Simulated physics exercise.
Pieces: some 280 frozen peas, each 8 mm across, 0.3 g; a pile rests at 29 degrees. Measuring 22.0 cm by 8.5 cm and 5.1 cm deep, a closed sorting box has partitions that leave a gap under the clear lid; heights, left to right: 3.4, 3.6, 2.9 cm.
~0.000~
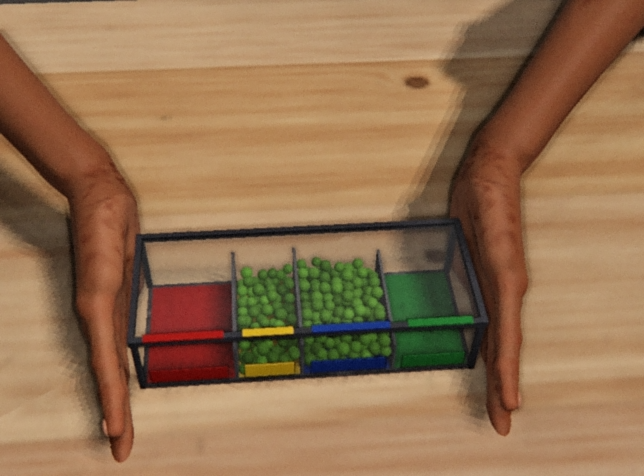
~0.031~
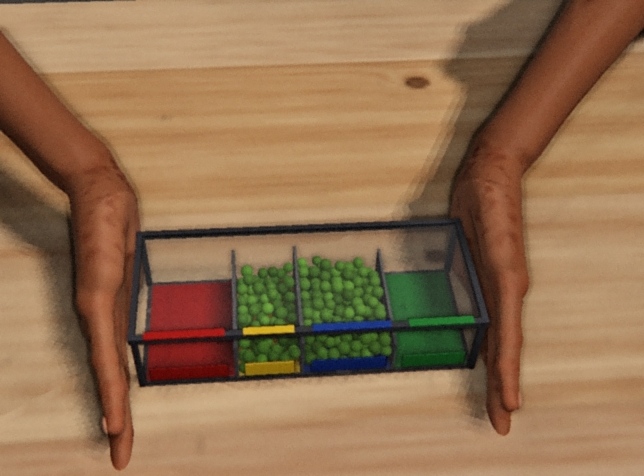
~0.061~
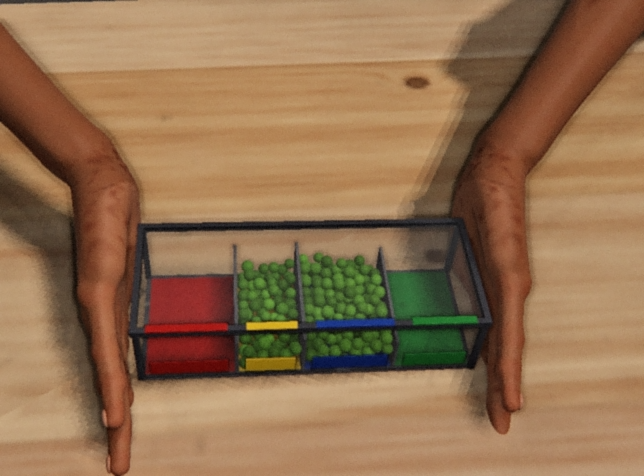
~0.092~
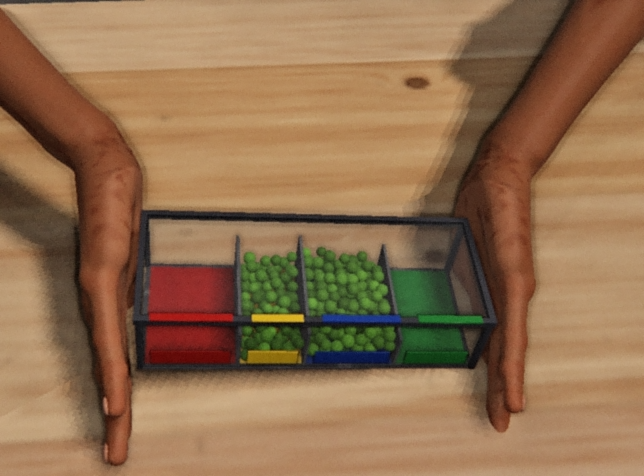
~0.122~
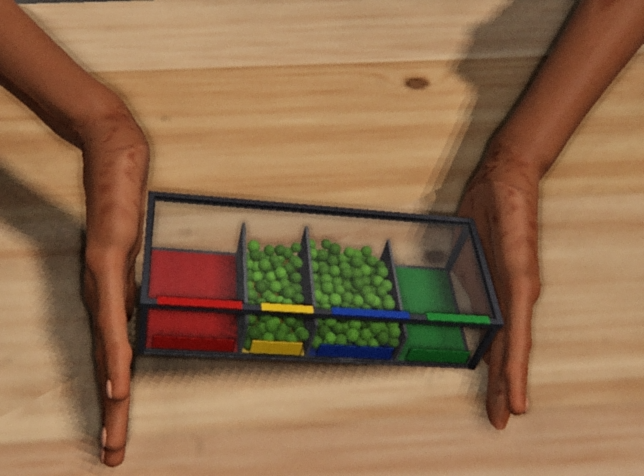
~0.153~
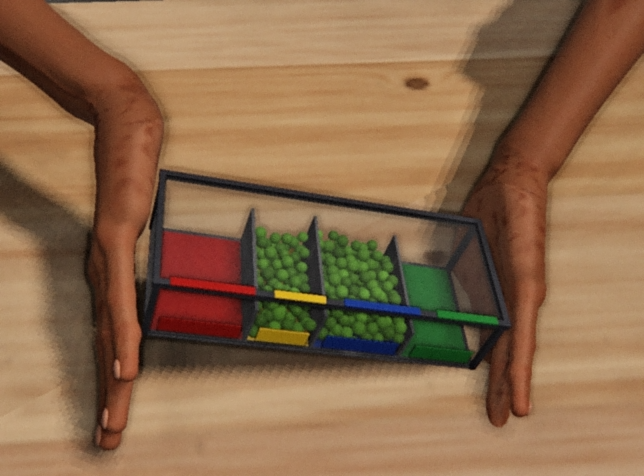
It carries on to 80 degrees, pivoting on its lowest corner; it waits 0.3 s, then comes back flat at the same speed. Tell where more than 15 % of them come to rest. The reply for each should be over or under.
For red it is under, for blue it is over, for green it is over, for yellow it is over.
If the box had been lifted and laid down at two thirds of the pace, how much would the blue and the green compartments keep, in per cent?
In per cent, blue gets 35 and green gets 35.
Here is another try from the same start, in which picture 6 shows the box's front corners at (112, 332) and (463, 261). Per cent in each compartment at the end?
That leaves red with 15 percent, blue with 50, green with 0 and yellow with 35 percent.
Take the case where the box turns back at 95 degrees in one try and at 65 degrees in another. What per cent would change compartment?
About 70 and 15 per cent.
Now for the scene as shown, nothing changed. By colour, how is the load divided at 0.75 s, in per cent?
Red = 0, blue = 40, green = 35, yellow = 25 (percent).
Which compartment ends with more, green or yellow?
Green compartment.
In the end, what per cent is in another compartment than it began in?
Result: Roughly 45 %.
After 0.75 s, tilt 80 degrees; blue 40 %, green 35 %, yellow 25 %.
Then, at 1.15 s, tilt 46 degrees; blue 30 %, green 45 %, yellow 25 %.
After 1.63 s, tilt 0 degrees; blue 30 %, green 45 %, yellow 25 %.
By 2.2 s all is still; red 0 %, blue 30 %, green 45 %, yellow 25 %.
